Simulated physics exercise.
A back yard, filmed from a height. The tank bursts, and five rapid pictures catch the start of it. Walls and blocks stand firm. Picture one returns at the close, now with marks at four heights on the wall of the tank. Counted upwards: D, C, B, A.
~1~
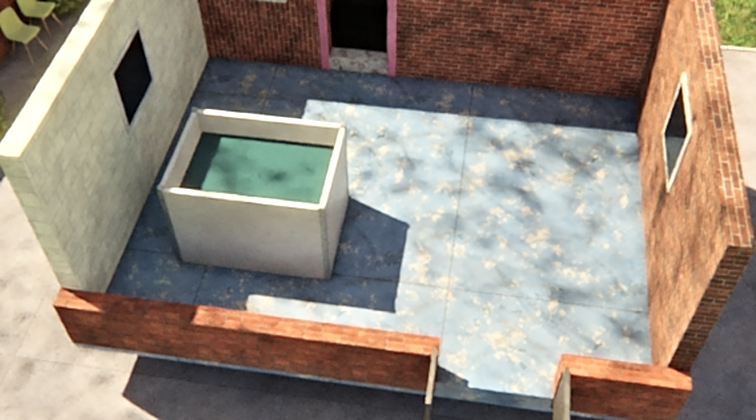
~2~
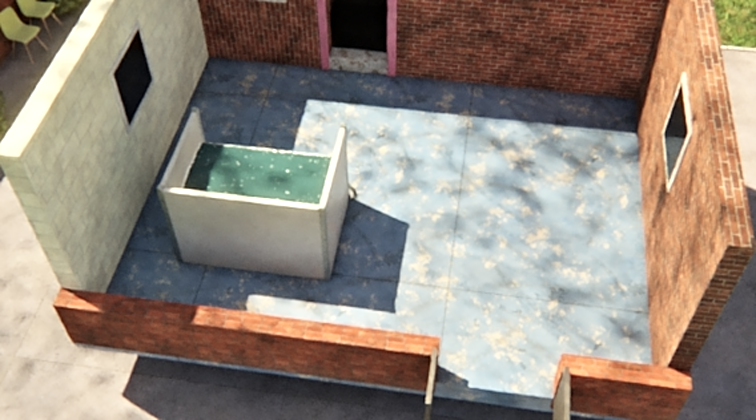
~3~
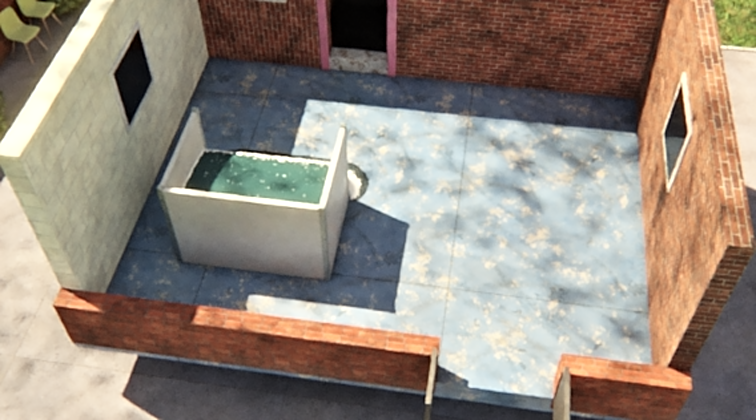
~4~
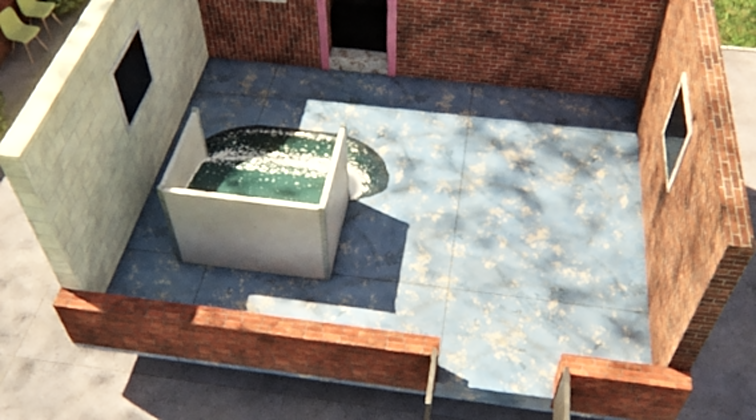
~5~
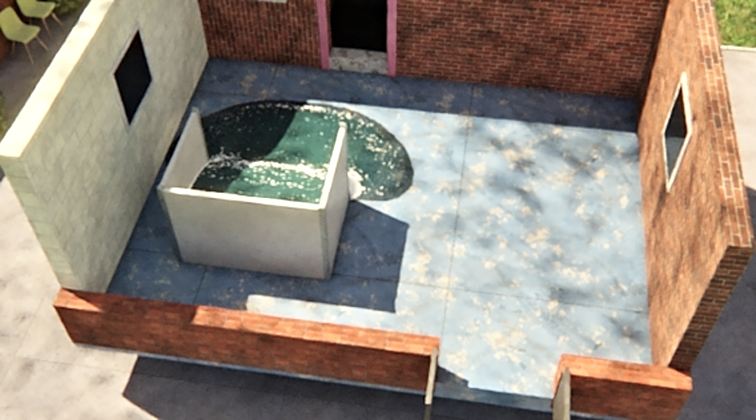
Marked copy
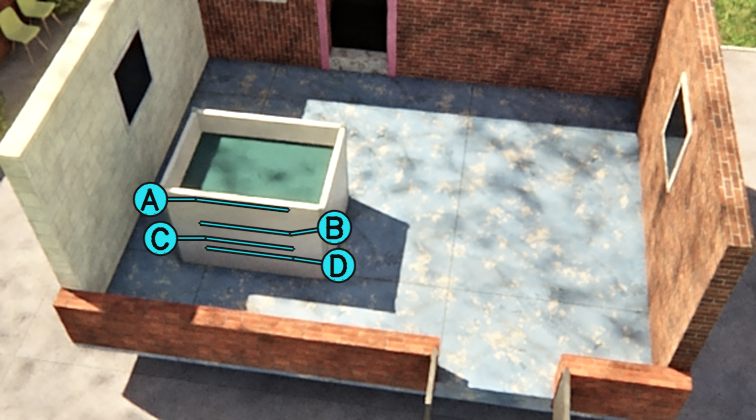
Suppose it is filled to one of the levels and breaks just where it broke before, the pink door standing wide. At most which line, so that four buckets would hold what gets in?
C will do.
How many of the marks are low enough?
Two.
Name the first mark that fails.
Mark B.
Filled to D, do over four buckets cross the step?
No, not at all.
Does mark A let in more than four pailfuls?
Yes, that goes wrong.
In cyan, A at (241, 204); B at (245, 228); C at (248, 243); D at (250, 253); from the bottom up D, C, B, A.
If A is chosen, dozens of bucketfuls pour in.
If B is chosen, about 10 bucketfuls get in.
If C is chosen, a bucket or two gets in.
If D is chosen, nothing gets over.
